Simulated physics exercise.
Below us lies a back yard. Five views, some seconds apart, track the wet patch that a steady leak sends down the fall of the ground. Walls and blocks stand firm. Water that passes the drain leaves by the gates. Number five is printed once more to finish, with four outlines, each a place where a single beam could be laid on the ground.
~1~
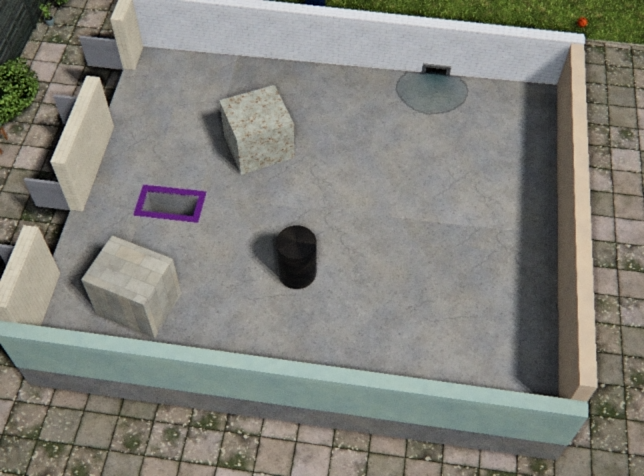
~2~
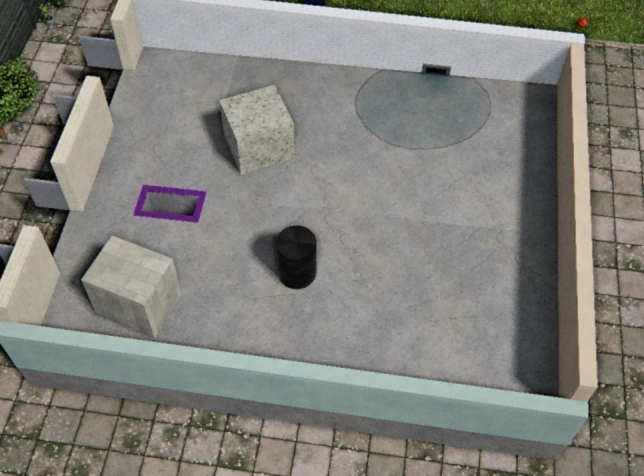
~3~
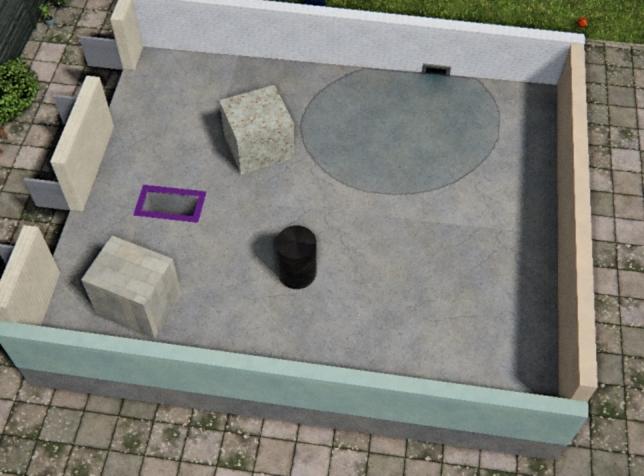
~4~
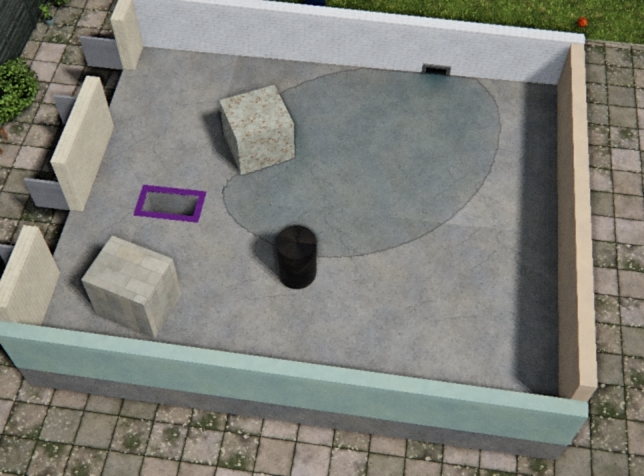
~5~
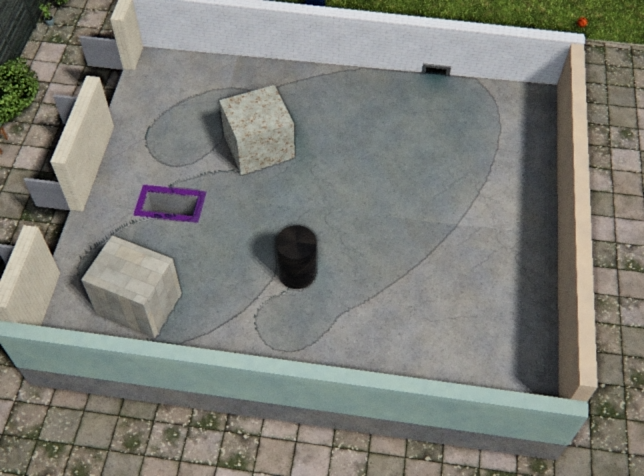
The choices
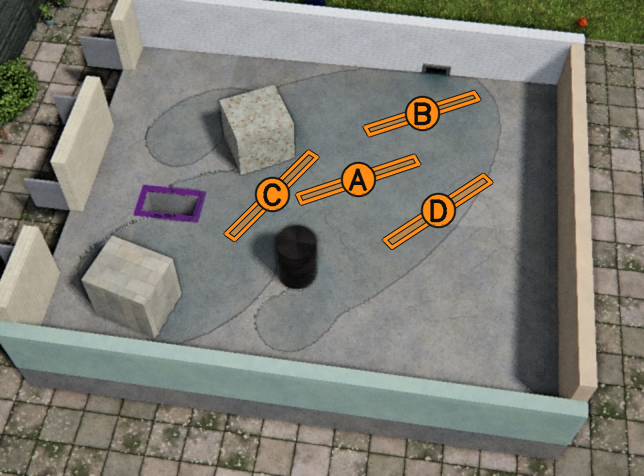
At first, a small puddle lies below a dark outlet in the white back wall of a walled grey yard. It widens across the ground toward the left and front, reaching the speckled block and black cylinder. Finally it curls around both and reaches the purple-rimmed drain and the lower-left block.
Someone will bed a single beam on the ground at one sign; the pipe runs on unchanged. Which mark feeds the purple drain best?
The best spot is A.
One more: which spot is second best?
Spot D.
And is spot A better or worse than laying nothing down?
Spot A is better.
On the marked copy, A from (299, 198) to (416, 160); B from (367, 130) to (476, 96); C from (230, 236) to (312, 154); D from (388, 243) to (487, 178).
If A is chosen, about 20 % of the stream runs into the purple drain, about 79 % out by the gates.
If B is chosen, about 6 % of the stream runs into the purple drain, about 91 % out by the gates.
If C is chosen, about 5 % of the stream runs into the purple drain, about 94 % out by the gates.
If D is chosen, about 12 % of the stream runs into the purple drain, about 87 % out by the gates.
